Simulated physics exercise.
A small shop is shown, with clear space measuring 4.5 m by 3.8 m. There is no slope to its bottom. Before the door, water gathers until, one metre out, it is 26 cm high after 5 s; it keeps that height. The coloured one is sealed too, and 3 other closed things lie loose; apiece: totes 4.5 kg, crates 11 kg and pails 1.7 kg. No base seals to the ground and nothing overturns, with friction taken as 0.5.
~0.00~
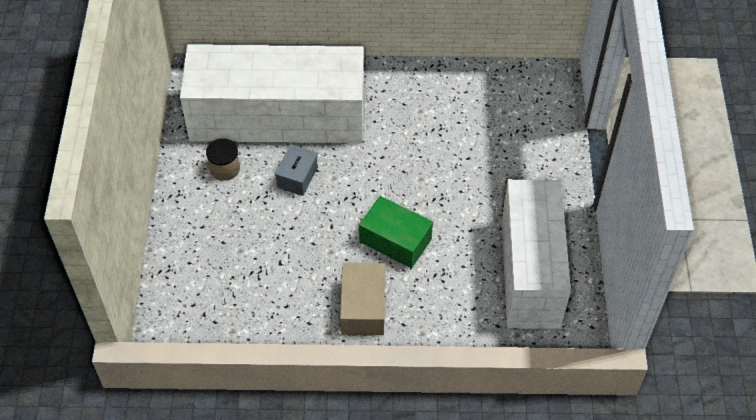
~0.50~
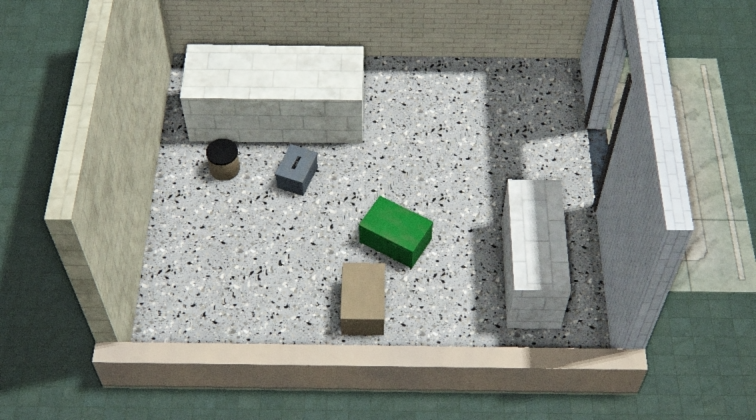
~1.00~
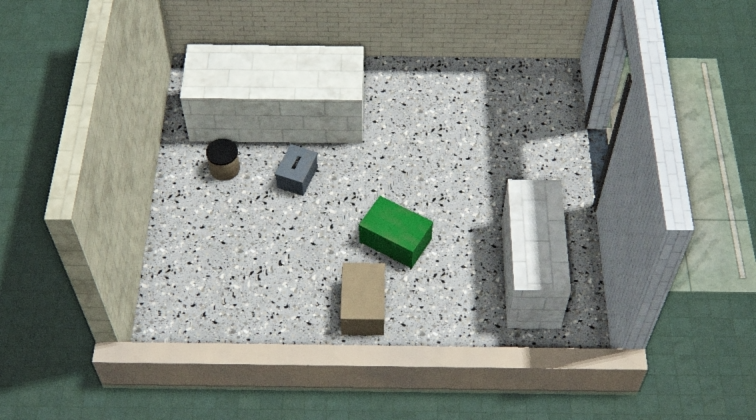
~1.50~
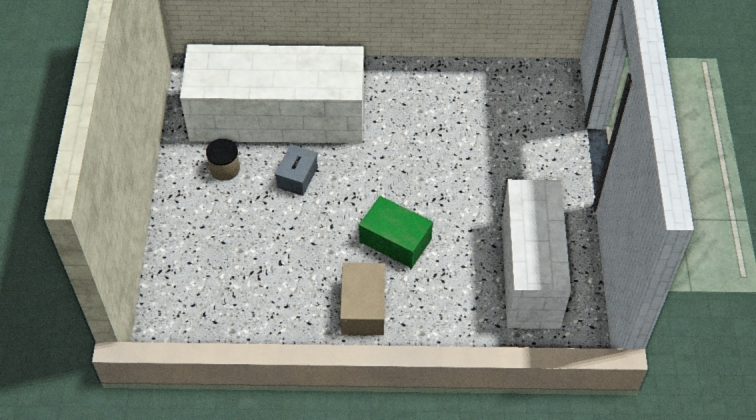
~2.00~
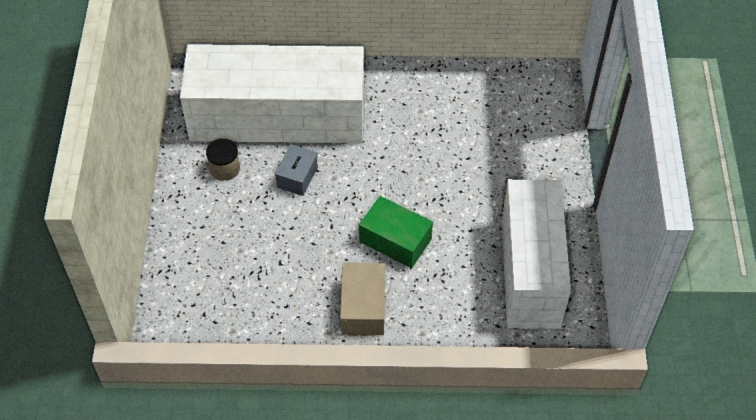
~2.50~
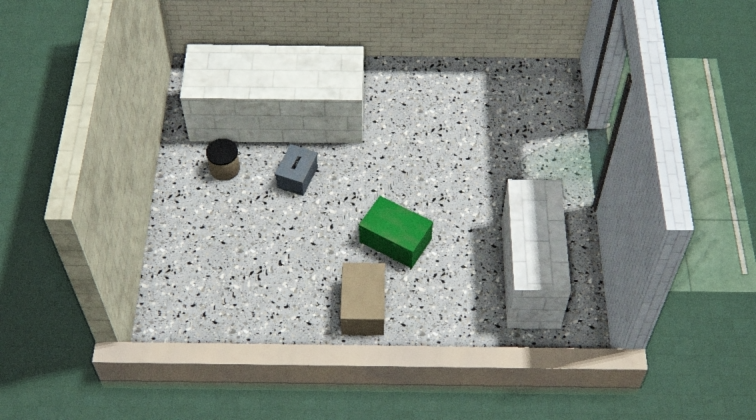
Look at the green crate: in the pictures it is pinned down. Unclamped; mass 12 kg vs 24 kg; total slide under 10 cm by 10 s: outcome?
Only the greater amount keeps it steady.
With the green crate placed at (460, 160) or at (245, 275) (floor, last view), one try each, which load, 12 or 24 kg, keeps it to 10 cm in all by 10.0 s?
The first time both options come up short; the second time the greater option is needed.
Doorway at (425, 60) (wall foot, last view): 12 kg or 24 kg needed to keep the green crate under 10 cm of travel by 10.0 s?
Both masses fail.
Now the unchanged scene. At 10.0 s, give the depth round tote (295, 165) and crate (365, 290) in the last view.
Some 7 cm at the first, some 4 cm at the second.
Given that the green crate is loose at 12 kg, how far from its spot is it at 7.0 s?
I'd put it at about 30 cm.
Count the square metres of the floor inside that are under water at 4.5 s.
My estimate is roughly 6.0 m2.
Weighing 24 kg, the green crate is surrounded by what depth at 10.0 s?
Close to 5 cm deep.
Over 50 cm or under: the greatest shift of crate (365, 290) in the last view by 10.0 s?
Not that far.
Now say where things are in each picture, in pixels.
The green crate at (396, 223) rests on the ground; water covers 0.0 m2; 0 of 4 have shifted, in the first frame.
The green crate at (396, 223), on the bottom; water covers 0.0 m2; 0 of 4 have shifted, in the second frame.
The green crate at (396, 223) rests on the ground; water covers 0.0 m2; 0 of 4 have shifted, in the third frame.
The green crate at (396, 223), on the bottom; 0.0 m2 under water; 0 of 4 have shifted, in the fourth frame.
The green crate at (396, 223), on the bottom; 0.0 m2 under water; 0 of 4 have shifted, in the fifth frame.
The green crate at (396, 223) rests on the ground; water covers 0.4 m2; 0 of 4 have shifted, in the sixth frame.
After 3.5 s the green crate would be 0 cm from its start with 12 kg and 0 cm from its start with 24 kg; 0 cm of water round it then.
After 4.5 s the green crate would be 0 cm from its start with 12 kg and 0 cm from its start with 24 kg; 3 cm of water round it then.
After 7.0 s the green crate would be 28 cm from its start with 12 kg and 0 cm from its start with 24 kg; 4 cm of water round it then.
After 10.0 s the green crate would be 29 cm from its start with 12 kg and 0 cm from its start with 24 kg; 5 cm of water round it then.
